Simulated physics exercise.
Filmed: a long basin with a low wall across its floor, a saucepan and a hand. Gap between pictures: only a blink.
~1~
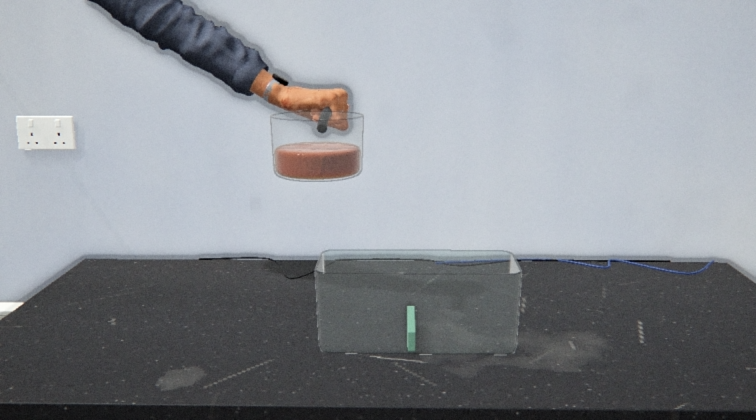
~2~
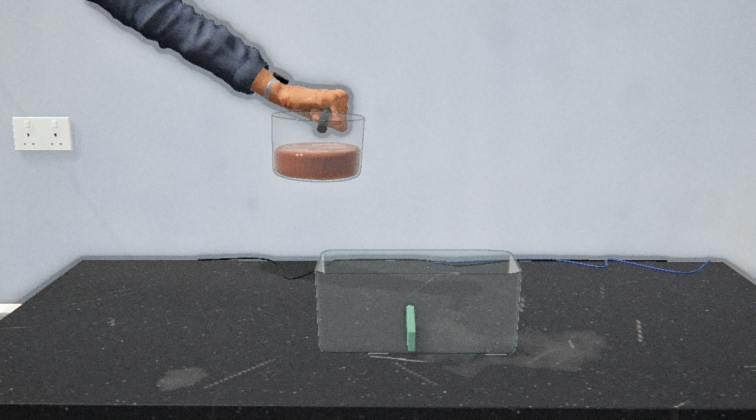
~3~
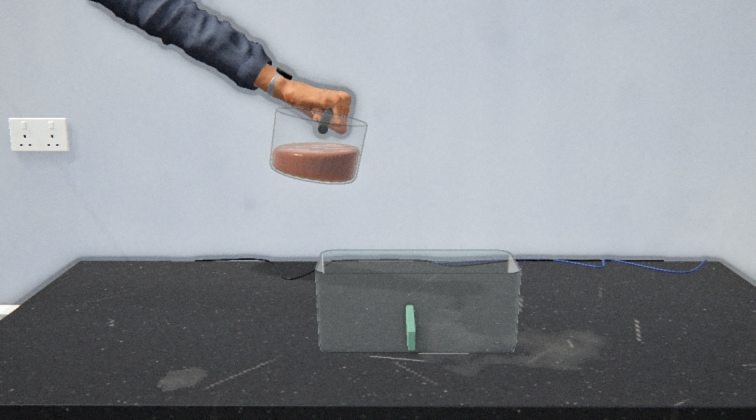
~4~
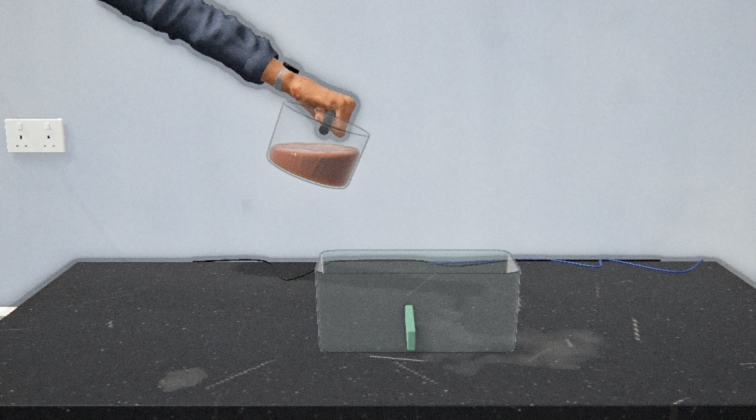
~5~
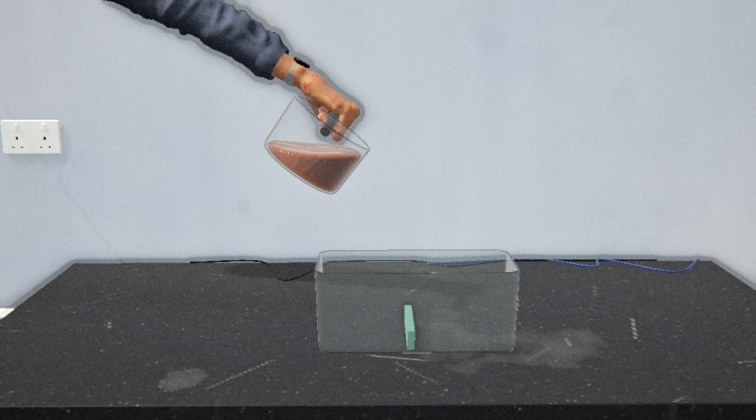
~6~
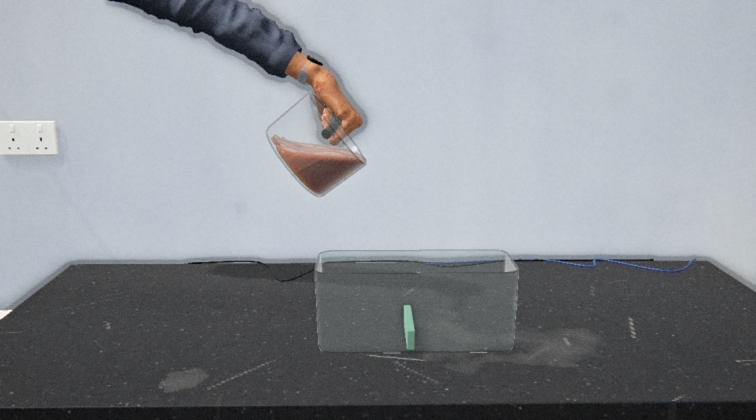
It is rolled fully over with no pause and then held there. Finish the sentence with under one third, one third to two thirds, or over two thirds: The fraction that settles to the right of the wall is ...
The fraction that settles to the right of the wall is under one third.
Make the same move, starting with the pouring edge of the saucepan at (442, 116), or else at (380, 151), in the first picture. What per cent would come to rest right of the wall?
80 % and 45 %.
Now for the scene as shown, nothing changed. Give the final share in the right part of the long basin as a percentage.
Close to 25 per cent.
A moment on, the saucepan is tipped right over and 36 per cent is still to pour, 14 is left of the wall and 0 right of it.
Next, the saucepan is tipped right over and 13 per cent is still to pour, 57 is left of the wall and 16 right of it.
Then the saucepan is tipped right over and 2 per cent is still to pour, 71 is left of the wall and 18 right of it.
Later the saucepan is tipped right over and 0 per cent is still to pour, 77 is left of the wall and 20 right of it.
Finally, 75 per cent lies left of the wall, 23 right of it and 2 outside.
